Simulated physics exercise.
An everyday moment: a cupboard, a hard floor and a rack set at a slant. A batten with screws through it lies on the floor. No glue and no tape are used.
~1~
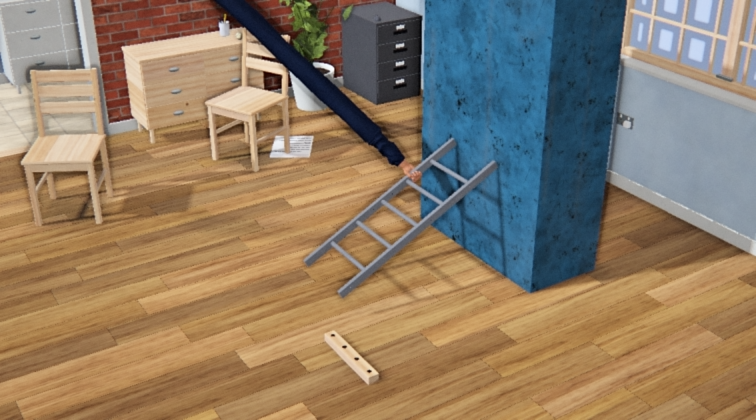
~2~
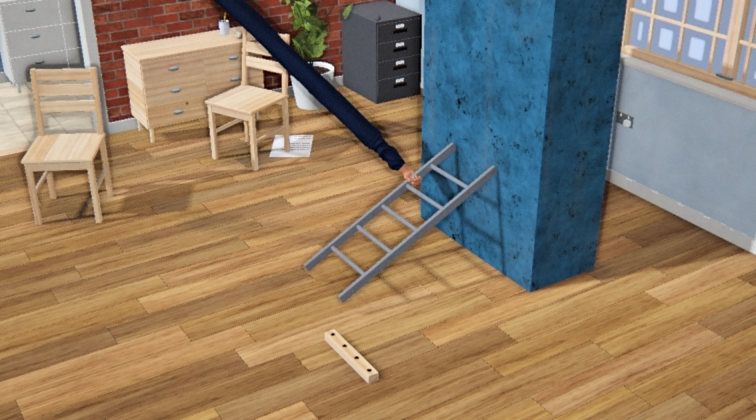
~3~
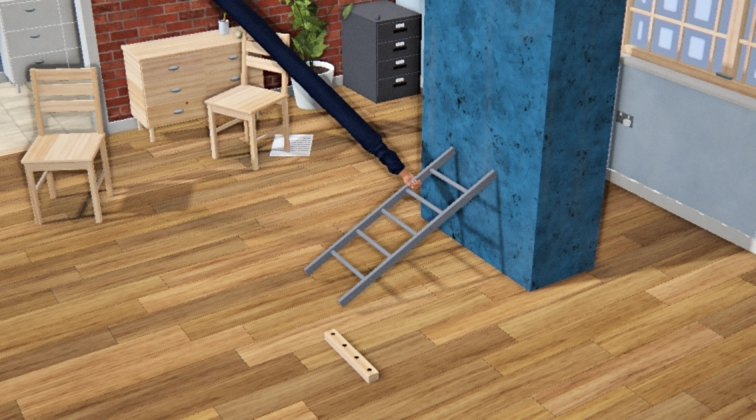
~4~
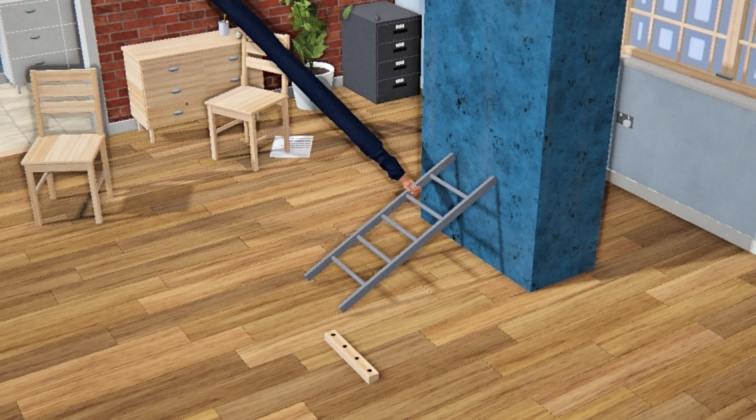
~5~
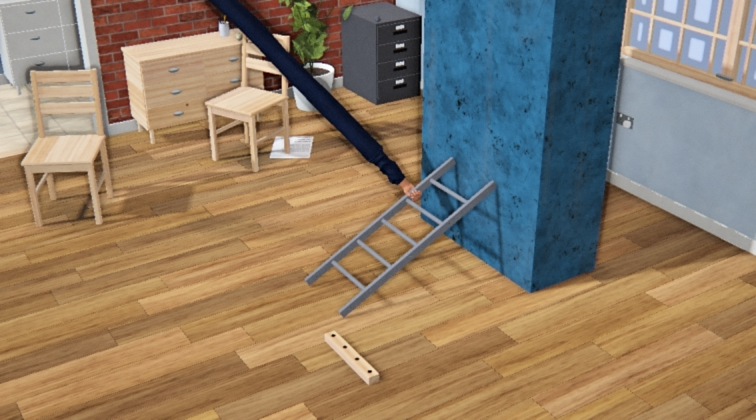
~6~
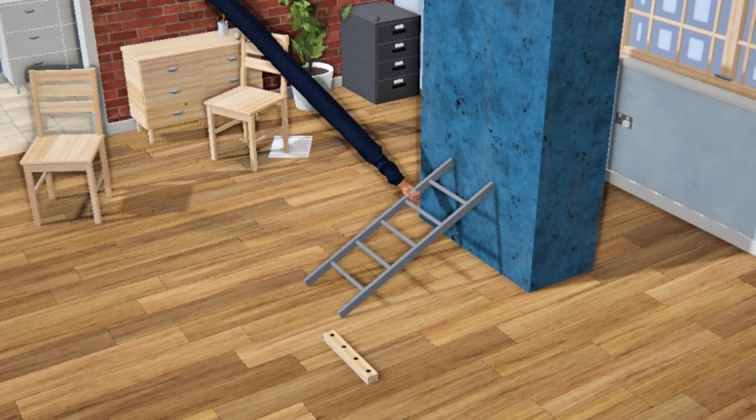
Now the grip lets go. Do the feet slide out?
It will not stand.
Then, 0.24 s after the last picture, grey rack tipped 10° from how it was near (394, 249).
Then, 0.32 s after the last picture, grey rack tipped 20° from how it was near (392, 265).
At rest, the grey rack slips down, near (390, 276).
